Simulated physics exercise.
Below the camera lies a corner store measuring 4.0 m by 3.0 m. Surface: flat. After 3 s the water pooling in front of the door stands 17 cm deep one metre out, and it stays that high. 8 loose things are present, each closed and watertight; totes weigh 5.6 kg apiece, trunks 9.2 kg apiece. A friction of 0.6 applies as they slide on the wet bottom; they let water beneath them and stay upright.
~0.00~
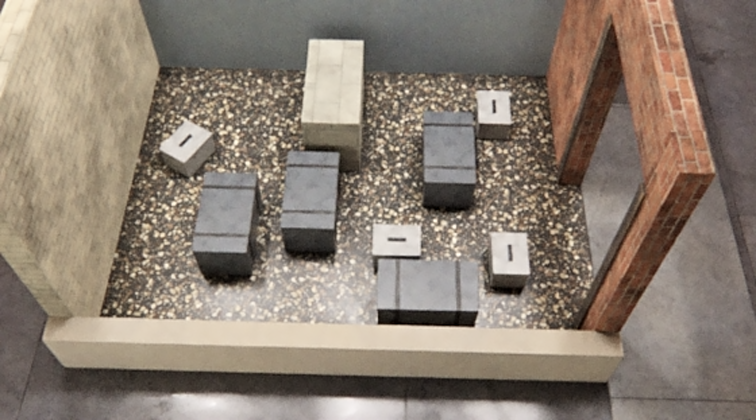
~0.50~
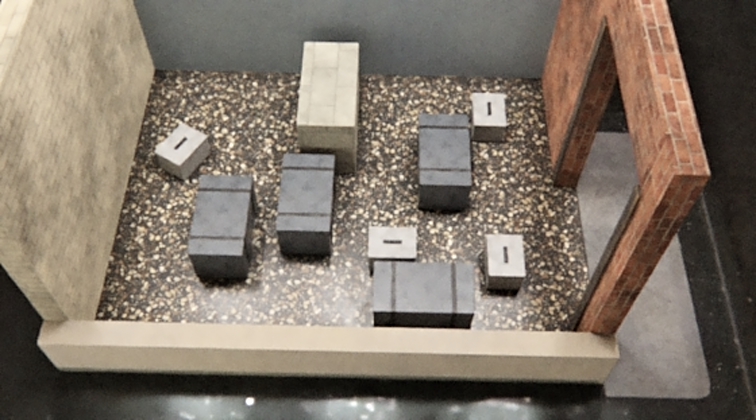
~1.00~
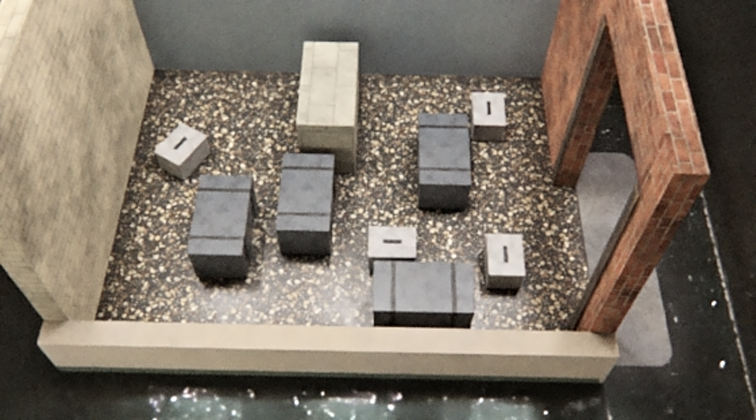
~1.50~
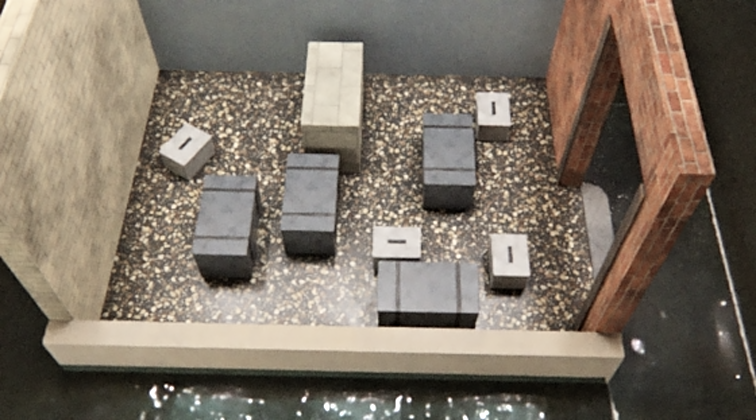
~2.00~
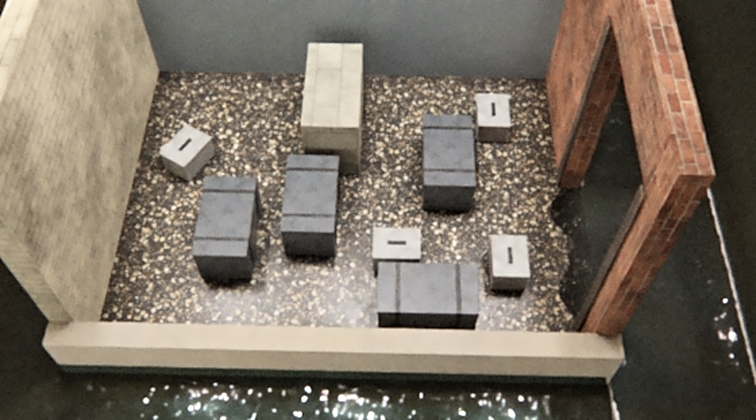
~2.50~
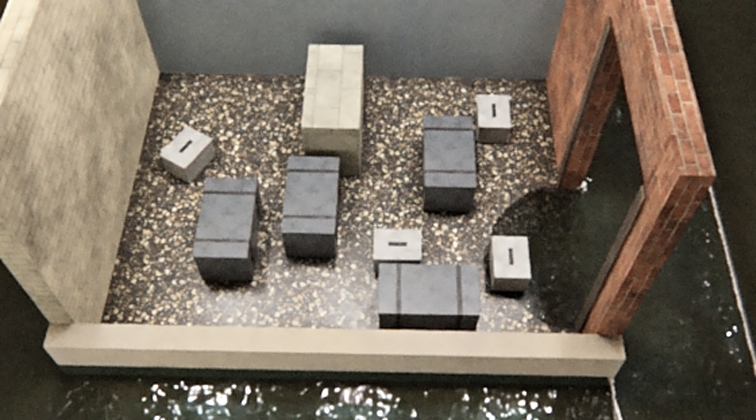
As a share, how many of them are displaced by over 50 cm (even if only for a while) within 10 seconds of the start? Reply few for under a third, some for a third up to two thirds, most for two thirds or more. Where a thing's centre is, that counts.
Most.
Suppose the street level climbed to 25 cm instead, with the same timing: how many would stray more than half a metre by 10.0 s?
8.
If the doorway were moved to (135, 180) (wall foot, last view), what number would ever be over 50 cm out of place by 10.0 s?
Count: 8.
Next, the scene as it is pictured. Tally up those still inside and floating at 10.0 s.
Total: 7.
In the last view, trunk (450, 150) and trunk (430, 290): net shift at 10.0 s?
They sit 100 cm and 250 cm away, in the order given.
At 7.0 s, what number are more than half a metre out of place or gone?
I get 6.
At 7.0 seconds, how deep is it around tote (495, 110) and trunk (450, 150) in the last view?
Roughly 2 and 5 cm.
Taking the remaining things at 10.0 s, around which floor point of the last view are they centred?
Near (291, 136).
After 3.5 s 0 of 8 are over 50 cm from their spots; 0 afloat.
After 4.5 s 1 of 8 are over 50 cm from their spots; 2 afloat.
After 7.0 s 6 of 8 are over 50 cm from their spots; 6 afloat.
After 10.0 s 7 of 8 are over 50 cm from their spots, and 7 have been at some point; 7 afloat.
